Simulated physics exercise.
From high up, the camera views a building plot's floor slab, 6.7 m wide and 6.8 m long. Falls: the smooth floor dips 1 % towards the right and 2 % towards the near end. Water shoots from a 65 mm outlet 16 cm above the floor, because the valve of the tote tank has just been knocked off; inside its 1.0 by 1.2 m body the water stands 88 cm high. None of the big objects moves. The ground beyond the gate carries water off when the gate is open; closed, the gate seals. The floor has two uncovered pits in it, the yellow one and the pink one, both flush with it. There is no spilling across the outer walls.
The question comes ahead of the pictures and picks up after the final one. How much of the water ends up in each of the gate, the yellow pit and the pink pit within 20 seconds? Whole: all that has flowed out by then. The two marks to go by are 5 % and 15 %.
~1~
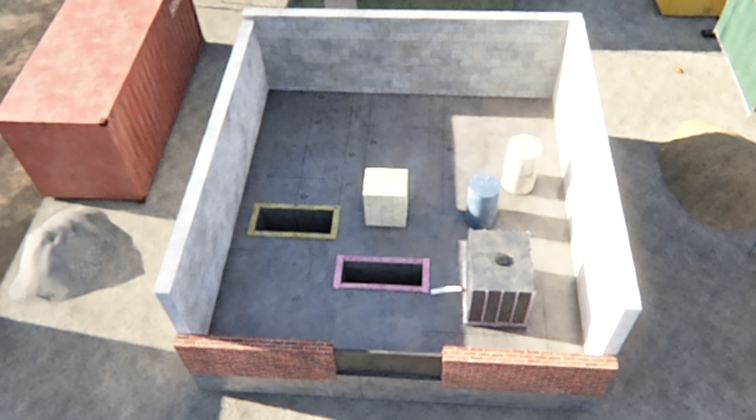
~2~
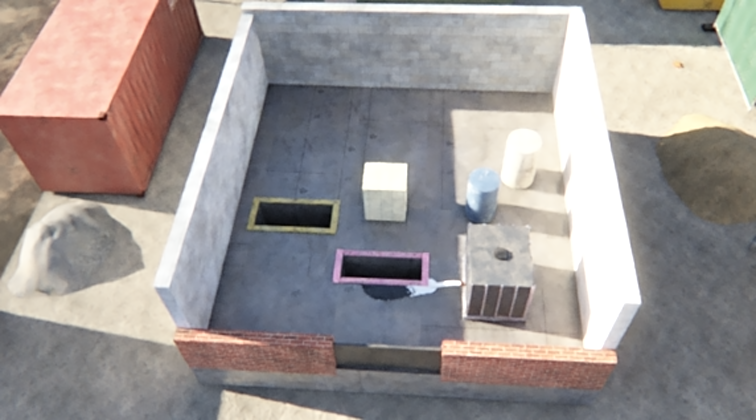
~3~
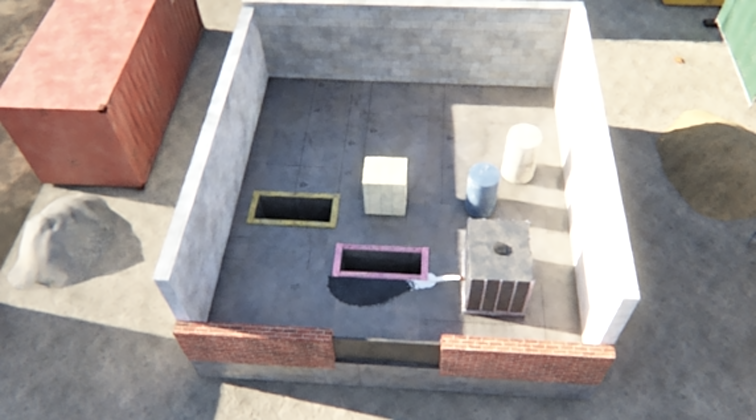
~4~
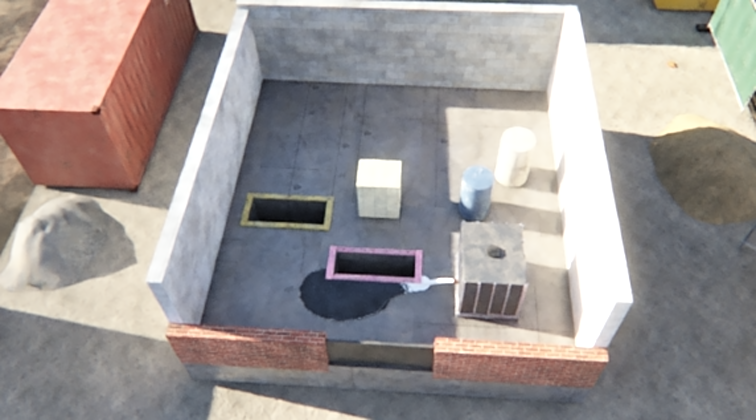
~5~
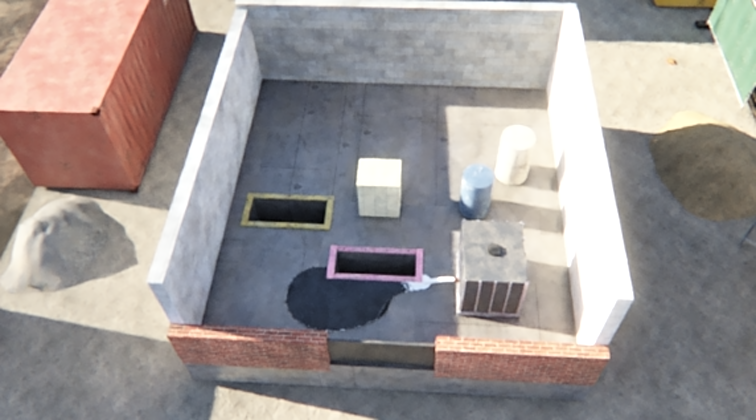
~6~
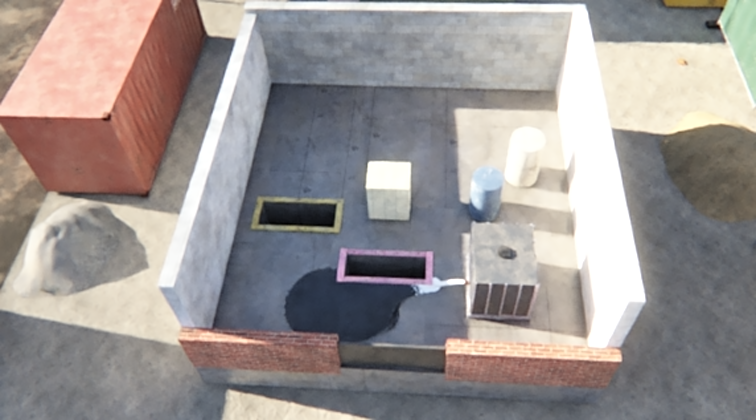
Going by the marks: The gate with less than 5 %, the yellow pit with less than 5 %, the pink pit with above 15 %.
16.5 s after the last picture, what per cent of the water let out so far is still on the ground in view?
I'd say roughly 52 in a hundred, give or take.
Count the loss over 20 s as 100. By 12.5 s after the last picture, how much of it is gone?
I'd put it at about 80 per cent.
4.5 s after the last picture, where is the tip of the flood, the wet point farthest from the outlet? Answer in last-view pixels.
Front tip: Around pixel (228, 349).
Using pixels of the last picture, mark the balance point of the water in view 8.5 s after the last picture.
Around (350, 332).
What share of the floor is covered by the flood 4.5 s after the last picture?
About 10 percent.
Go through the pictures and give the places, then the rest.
The jet has just started at (451, 289); the ground is still dry, in the first picture.
From the spout at (450, 284) the water has spread over 0.4 m2; its tip is at (365, 288), and it is 1.1 cm deep on average, in the second picture.
The jet leaves at (450, 278); the sheet reaches (332, 289), 2.5 m away, and wets 0.9 m2, in the third picture.
From the spout at (443, 281) the water has spread over 1.3 m2; its tip is at (305, 299), and it is 0.8 cm deep on average, in the fourth picture.
From the spout at (444, 280) the water has spread over 1.7 m2; its tip is at (290, 298), and it is 0.8 cm deep on average, in the fifth picture.
From the spout at (454, 282) the water has spread over 2.1 m2; its tip is at (289, 309), and it is 0.8 cm deep on average, in the sixth picture.
Then, 1.5 s after the last picture water covers 5 % of the floor and is deepest (2 cm) near (424, 287); gone so far, the gate 0 %, the yellow pit 0 %, the pink pit 12 %.
Then, 4.5 s after the last picture water covers 10 % of the floor and is deepest (2 cm) near (288, 352); gone so far, the gate 0 %, the yellow pit 0 %, the pink pit 19 %.
Then, 8.5 s after the last picture water covers 15 % of the floor and is deepest (3 cm) near (298, 353); gone so far, the gate 0 %, the yellow pit 0 %, the pink pit 29 %.
Then, 12.5 s after the last picture water covers 15 % of the floor and is deepest (3 cm) near (591, 368); gone so far, the gate 0 %, the yellow pit 0 %, the pink pit 39 %.
Then, 16.5 s after the last picture water covers 15 % of the floor and is deepest (4 cm) near (591, 368); gone so far, the gate 0 %, the yellow pit 0 %, the pink pit 48 %.
